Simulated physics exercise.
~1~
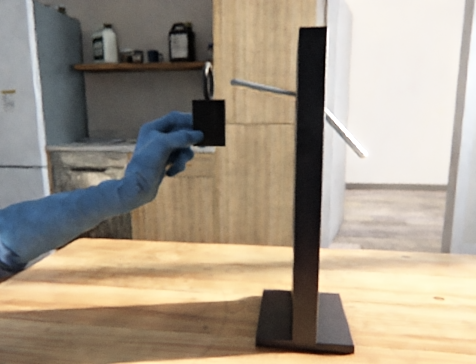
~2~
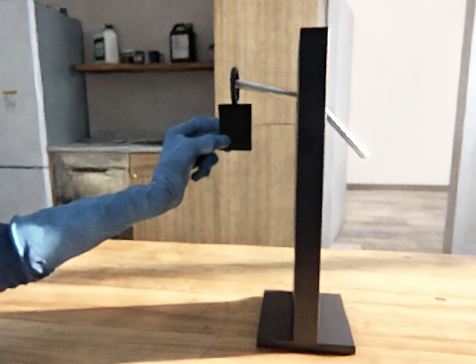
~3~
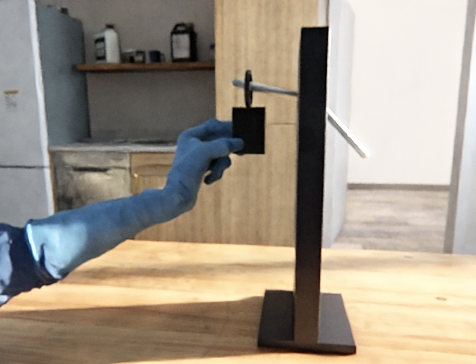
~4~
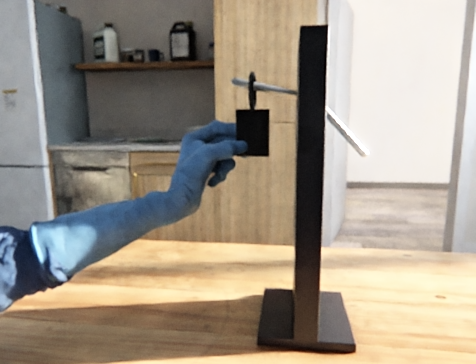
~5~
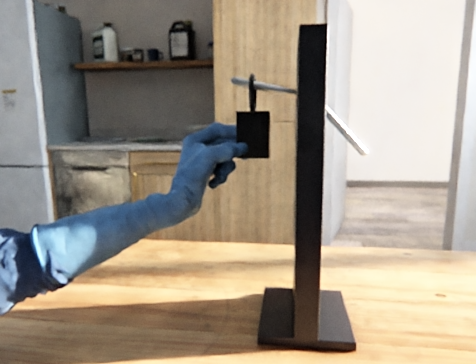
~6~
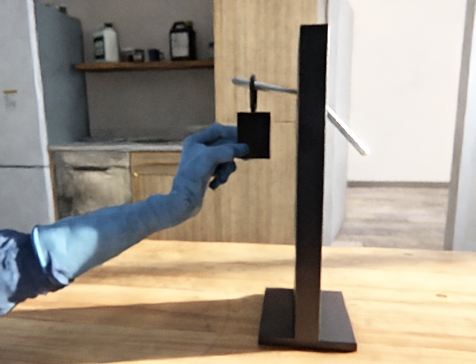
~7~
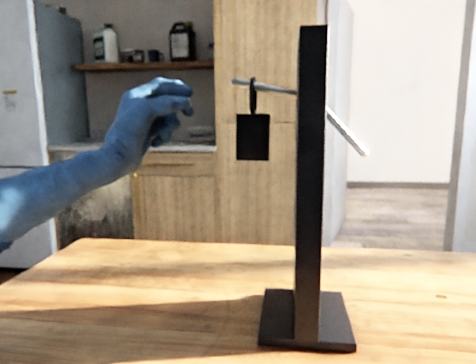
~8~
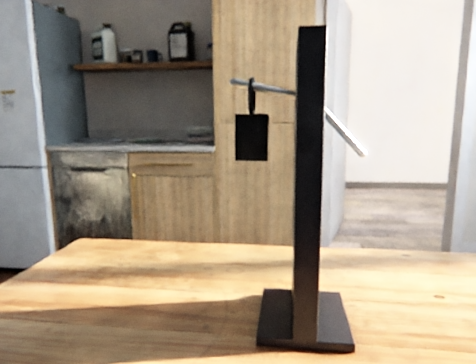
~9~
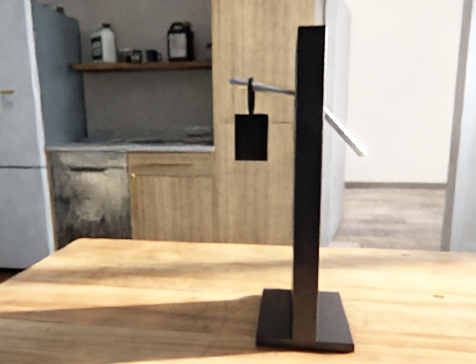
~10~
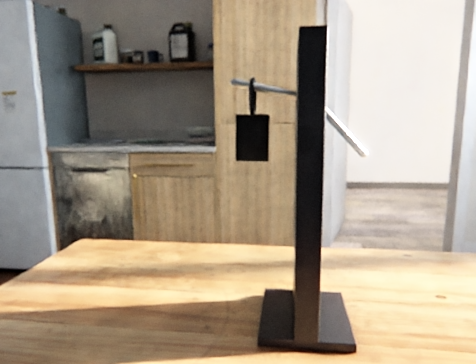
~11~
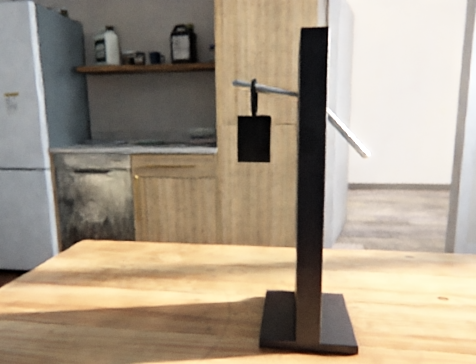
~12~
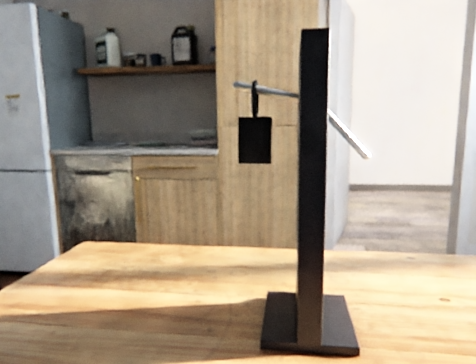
A blue-gloved hand carried a small black tag rightward to a dark upright stand on a wooden table and slipped its ring over the thin peg. The hand then let go and drew back out of view, and the tag stayed hanging there.
